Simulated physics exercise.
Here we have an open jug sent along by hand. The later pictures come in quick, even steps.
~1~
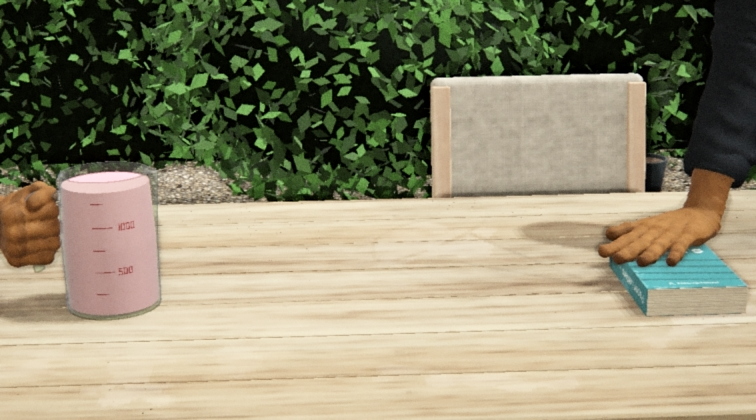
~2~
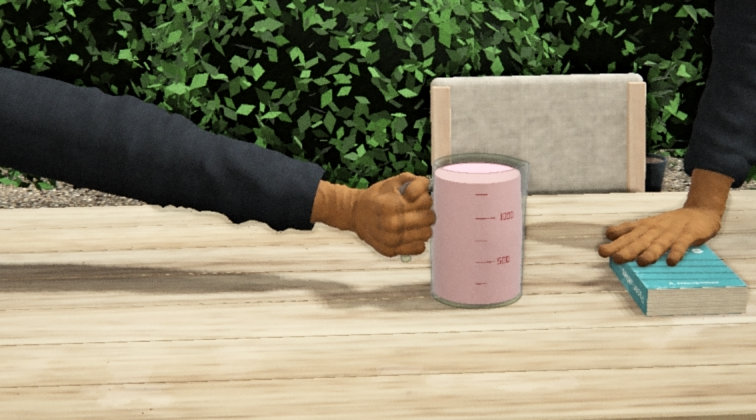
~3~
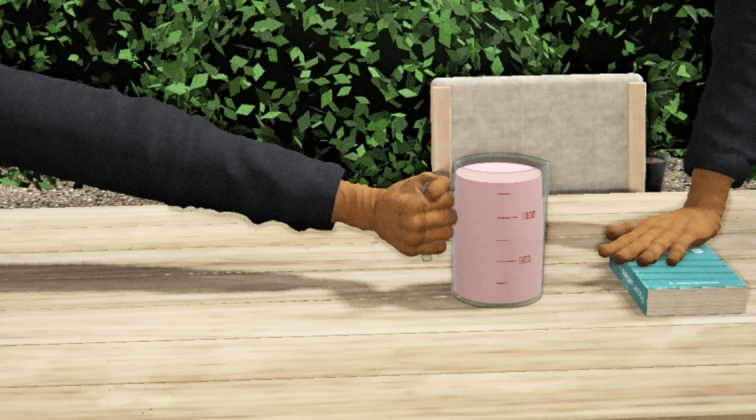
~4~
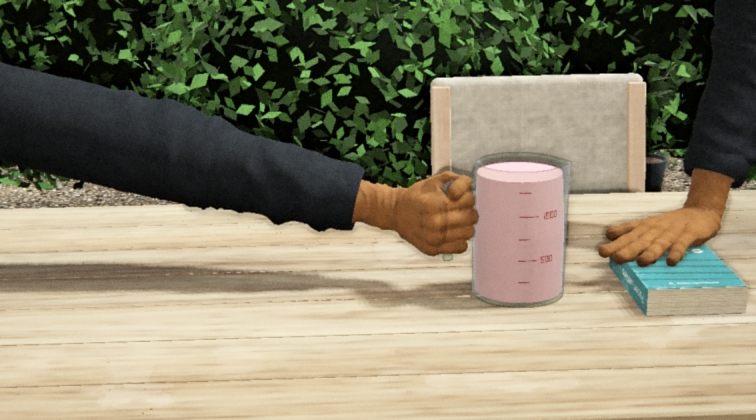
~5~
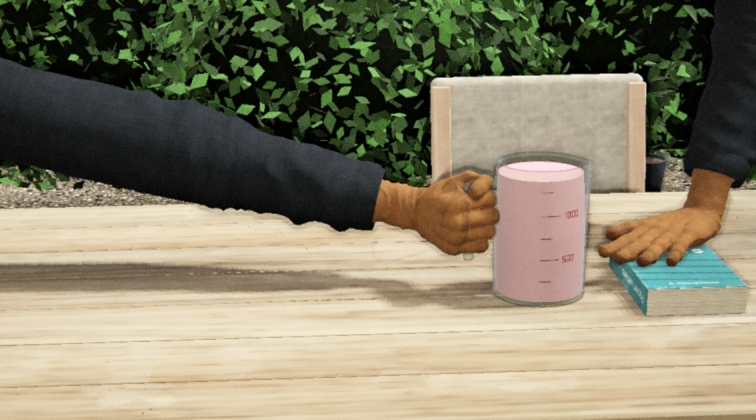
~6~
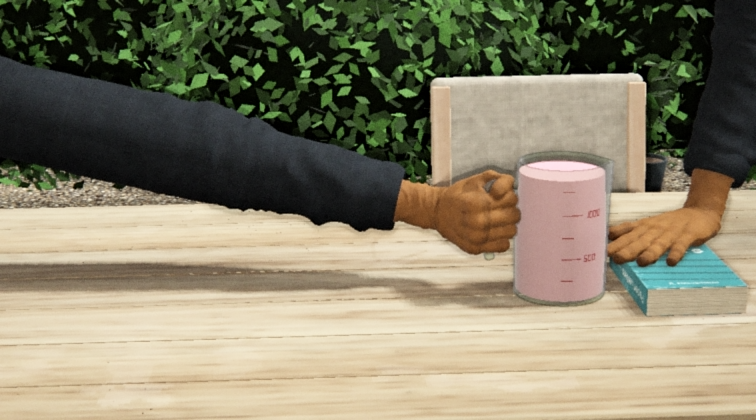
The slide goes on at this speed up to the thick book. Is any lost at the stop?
At the stop the jug slops over.
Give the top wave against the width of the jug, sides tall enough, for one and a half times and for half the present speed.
Near 40 and 15 in a hundred.
Shortly, the jug meets the thick book.
Then, the pink milk surges up the wall; it has lost some.
At the finish, the jug stands at the thick book; it has lost some.
